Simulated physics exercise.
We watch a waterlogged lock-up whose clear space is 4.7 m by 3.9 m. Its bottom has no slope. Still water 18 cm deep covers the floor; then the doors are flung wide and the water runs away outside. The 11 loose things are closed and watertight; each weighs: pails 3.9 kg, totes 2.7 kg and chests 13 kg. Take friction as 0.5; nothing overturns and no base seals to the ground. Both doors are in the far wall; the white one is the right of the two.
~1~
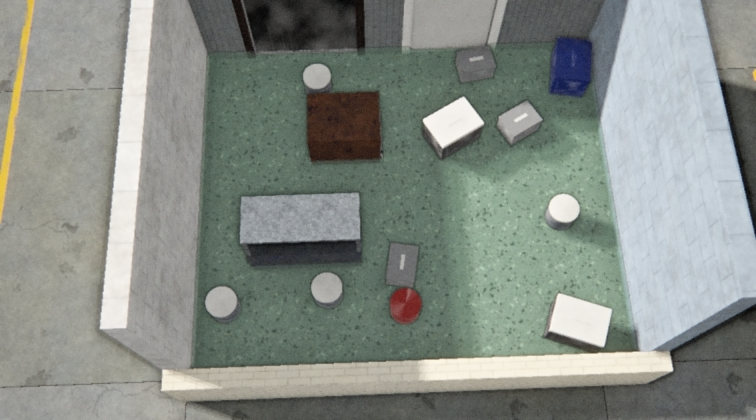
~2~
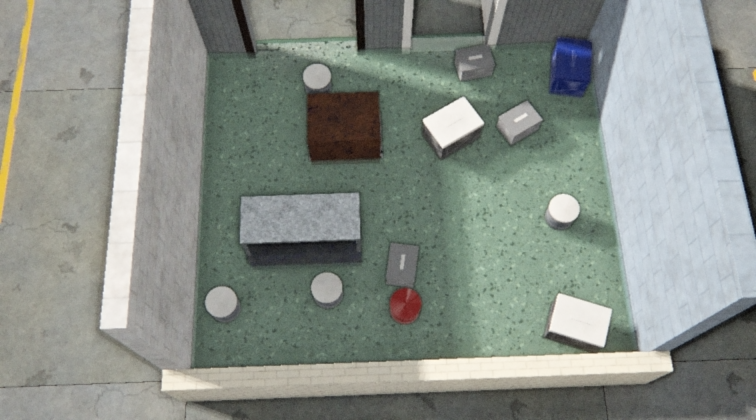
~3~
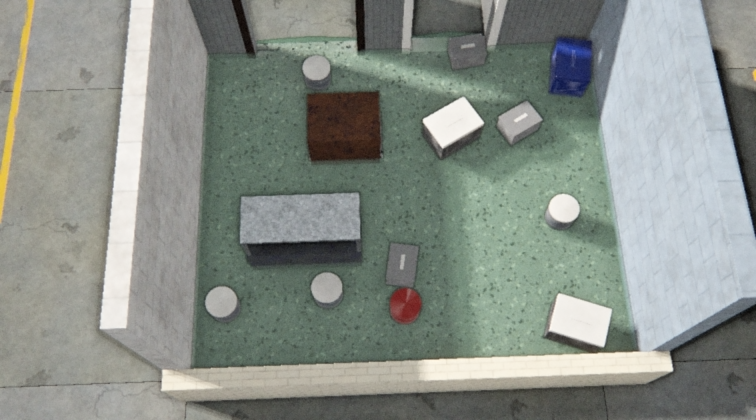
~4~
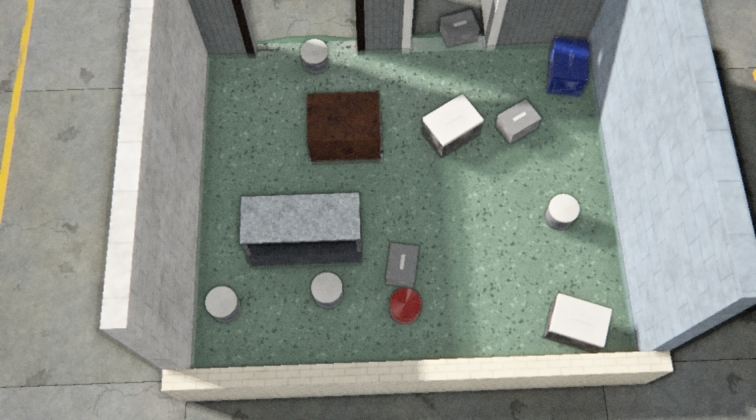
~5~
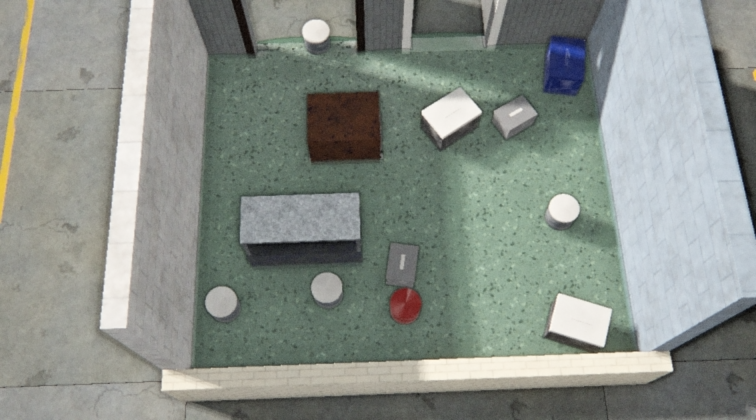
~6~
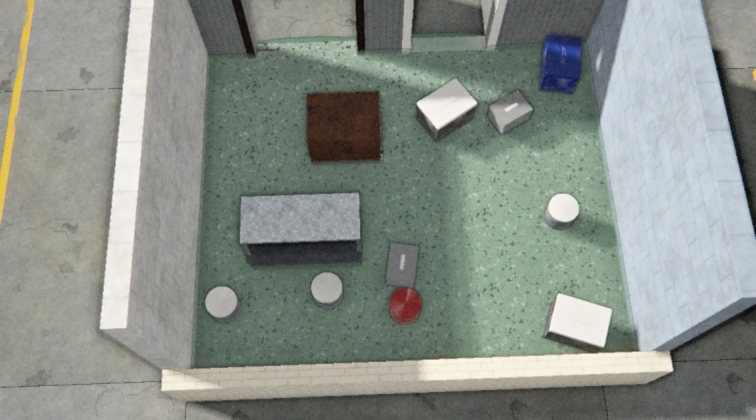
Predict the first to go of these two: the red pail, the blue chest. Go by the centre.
First out is the blue one.
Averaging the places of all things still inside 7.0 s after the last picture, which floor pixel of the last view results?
Around (404, 216).
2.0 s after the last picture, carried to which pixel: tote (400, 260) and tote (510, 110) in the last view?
Near (403, 229) and (477, 66).
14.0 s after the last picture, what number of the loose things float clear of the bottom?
At that moment 4.
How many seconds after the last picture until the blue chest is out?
Near 5.0 s.
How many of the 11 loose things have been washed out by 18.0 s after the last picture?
8 of them.
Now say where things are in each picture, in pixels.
The red pail at (406, 303) floats; the blue chest at (574, 59), afloat; 18 cm deep round most things; 0 of 11 have shifted, in the first picture.
The red pail at (406, 303) floats; the blue chest at (574, 59), afloat; about 2990 L in view; 0 of 11 have shifted, in the second picture.
The red pail at (406, 303) floats; the blue chest at (574, 59) floats; about 2930 L in view; 2 of 11 have shifted, in the third picture.
The red pail at (406, 303), afloat; the blue chest at (572, 59), afloat; about 2870 L in view; 2 of 11 have shifted, in the fourth picture.
The red pail at (406, 303) floats; the blue chest at (568, 58), afloat, 7 cm from its start; 18 cm deep round most things; 5 of 11 have shifted, in the fifth picture.
The red pail at (406, 303) floats; the blue chest at (564, 56), afloat, 12 cm from its start; about 2730 L in view; 5 of 11 have shifted, in the sixth picture.
Then, 2.0 s after the last picture the red pail is near (410, 286), 0.2 m from its start, afloat; the blue chest is near (539, 47), 0.4 m from its start, afloat; 2 of 11 are out; 9 afloat.
Then, 7.0 s after the last picture the red pail is near (411, 234), 0.8 m from its start, afloat; the blue chest has gone out (5.2 s after the last picture); 5 of 11 are out; 6 afloat.
Then, 14.0 s after the last picture the red pail is near (399, 133), 2.0 m from its start, afloat; the blue chest has gone out (5.2 s after the last picture); 7 of 11 are out; 4 afloat.
Then, 18.0 s after the last picture the red pail is near (377, 75), 2.8 m from its start, afloat; the blue chest has gone out (5.2 s after the last picture); 8 of 11 are out; 3 afloat.
